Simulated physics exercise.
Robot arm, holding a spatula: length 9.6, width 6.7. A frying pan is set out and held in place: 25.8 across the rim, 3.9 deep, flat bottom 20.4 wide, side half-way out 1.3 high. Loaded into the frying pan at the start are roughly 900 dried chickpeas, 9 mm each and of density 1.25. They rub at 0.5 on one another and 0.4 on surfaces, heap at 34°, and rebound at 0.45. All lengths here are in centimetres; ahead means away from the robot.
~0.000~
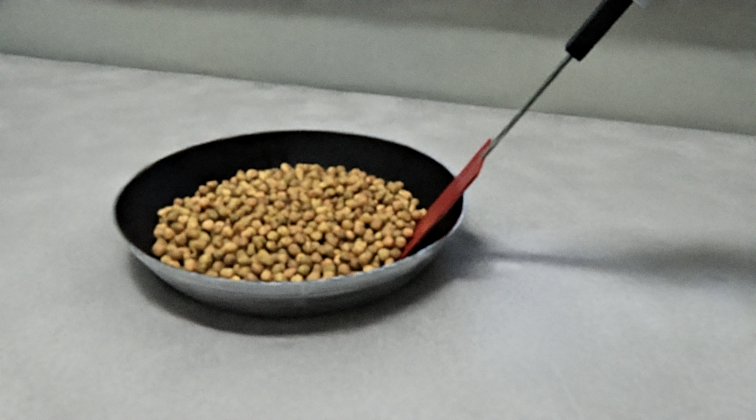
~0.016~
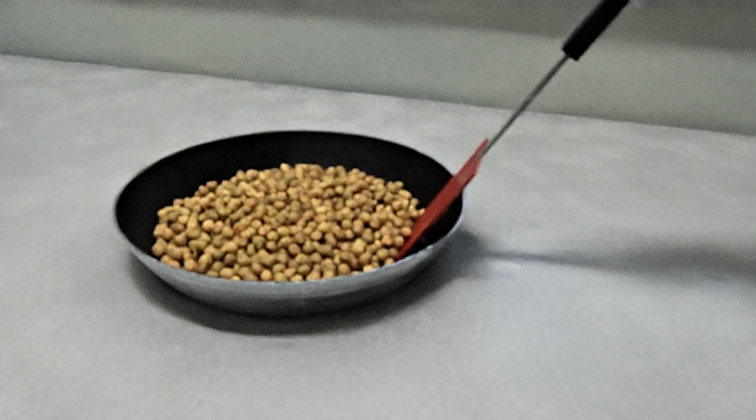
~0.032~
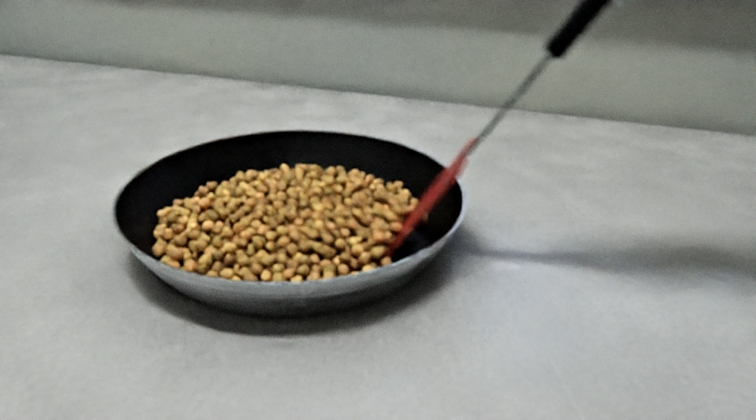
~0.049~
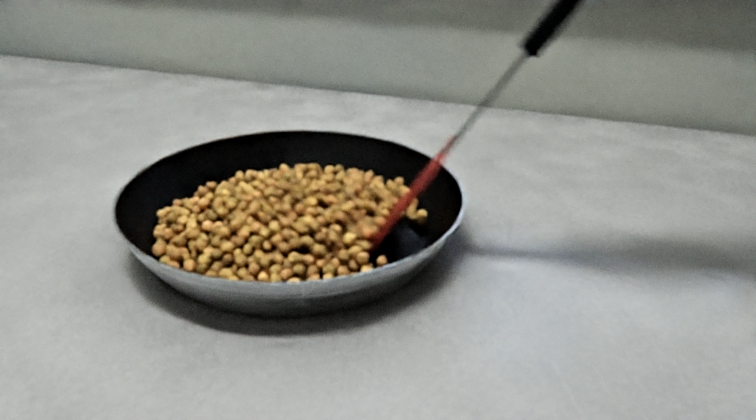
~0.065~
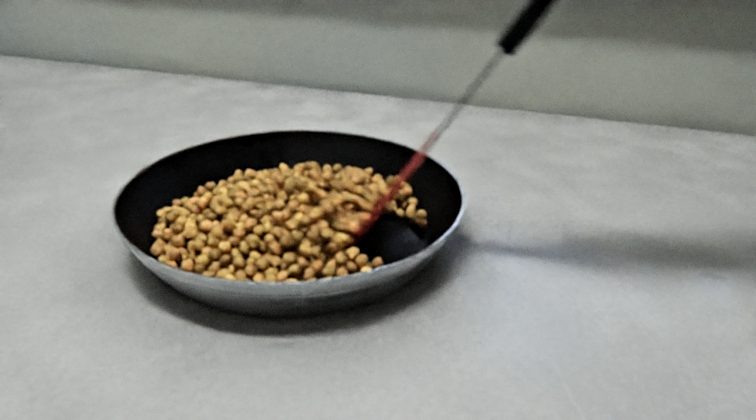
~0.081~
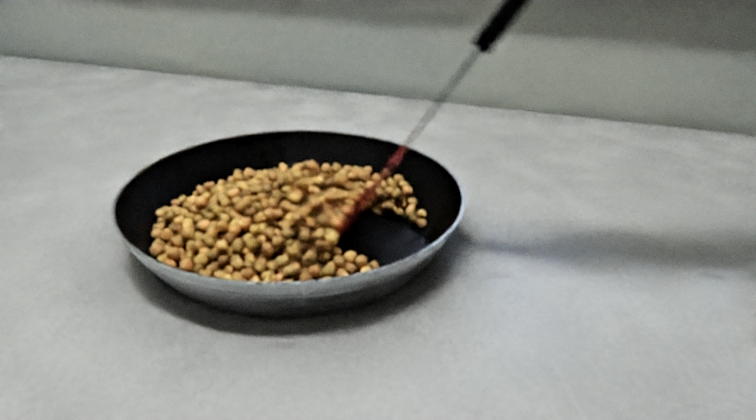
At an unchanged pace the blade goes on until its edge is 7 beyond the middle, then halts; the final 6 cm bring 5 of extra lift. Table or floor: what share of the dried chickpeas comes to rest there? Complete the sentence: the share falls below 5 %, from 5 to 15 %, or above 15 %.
The share falls from 5 to 15 %.
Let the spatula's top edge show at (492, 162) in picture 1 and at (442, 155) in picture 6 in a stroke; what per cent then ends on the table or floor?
0 per cent.
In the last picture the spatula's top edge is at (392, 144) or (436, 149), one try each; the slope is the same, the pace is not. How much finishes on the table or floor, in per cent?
10 % and 0 %.
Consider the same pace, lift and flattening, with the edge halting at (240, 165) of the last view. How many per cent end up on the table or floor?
About 5 per cent.
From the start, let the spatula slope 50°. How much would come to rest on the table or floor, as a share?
In that case some 10 per cent.
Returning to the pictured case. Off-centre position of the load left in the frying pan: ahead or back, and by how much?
Ahead of centre, roughly 3.5 centimetres.
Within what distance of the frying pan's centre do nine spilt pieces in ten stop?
Around 55 centimetres from the centre.
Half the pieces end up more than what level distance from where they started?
Roughly 3 cm.
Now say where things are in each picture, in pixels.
In the first frame, the spatula top edge at (484, 155), sloping 58°; upper third of the load around (301, 213), from x 160 to 425, top at y 170; 900 in the frying pan.
In the second frame, the spatula top edge at (482, 155), sloping 58°; upper third of the load around (301, 213), from x 160 to 425, top at y 170.
In the third frame, the spatula top edge at (468, 153), sloping 58°; upper third of the load around (305, 214), from x 160 to 425, top at y 170.
In the fourth frame, the spatula top edge at (447, 151), sloping 58°; upper third of the load around (304, 210), from x 160 to 420, top at y 170.
In the fifth frame, the spatula top edge at (426, 148), sloping 58°; upper third of the load around (300, 209), from x 160 to 420, top at y 165.
In the sixth frame, the spatula top edge at (406, 146), sloping 58°; upper third of the load around (293, 206), from x 155 to 420, top at y 165; 900 in the frying pan.
After 0.12 s, sloping 58°, highest piece 5 above the table; 900 in the frying pan.
After 0.16 s, sloping 58°, highest piece 6 above the table; 900 in the frying pan.
After 0.38 s, sloping 58°, highest piece 4 above the table; 835 in the frying pan, 64 on the table or floor, 1 on the blade or in flight.
After 1.43 s, sloping 58°, highest piece 4 above the table; 835 in the frying pan, 65 on the table or floor.
In the end, 835 in the frying pan, 65 on the table or floor. That is 7 % on the table or floor.
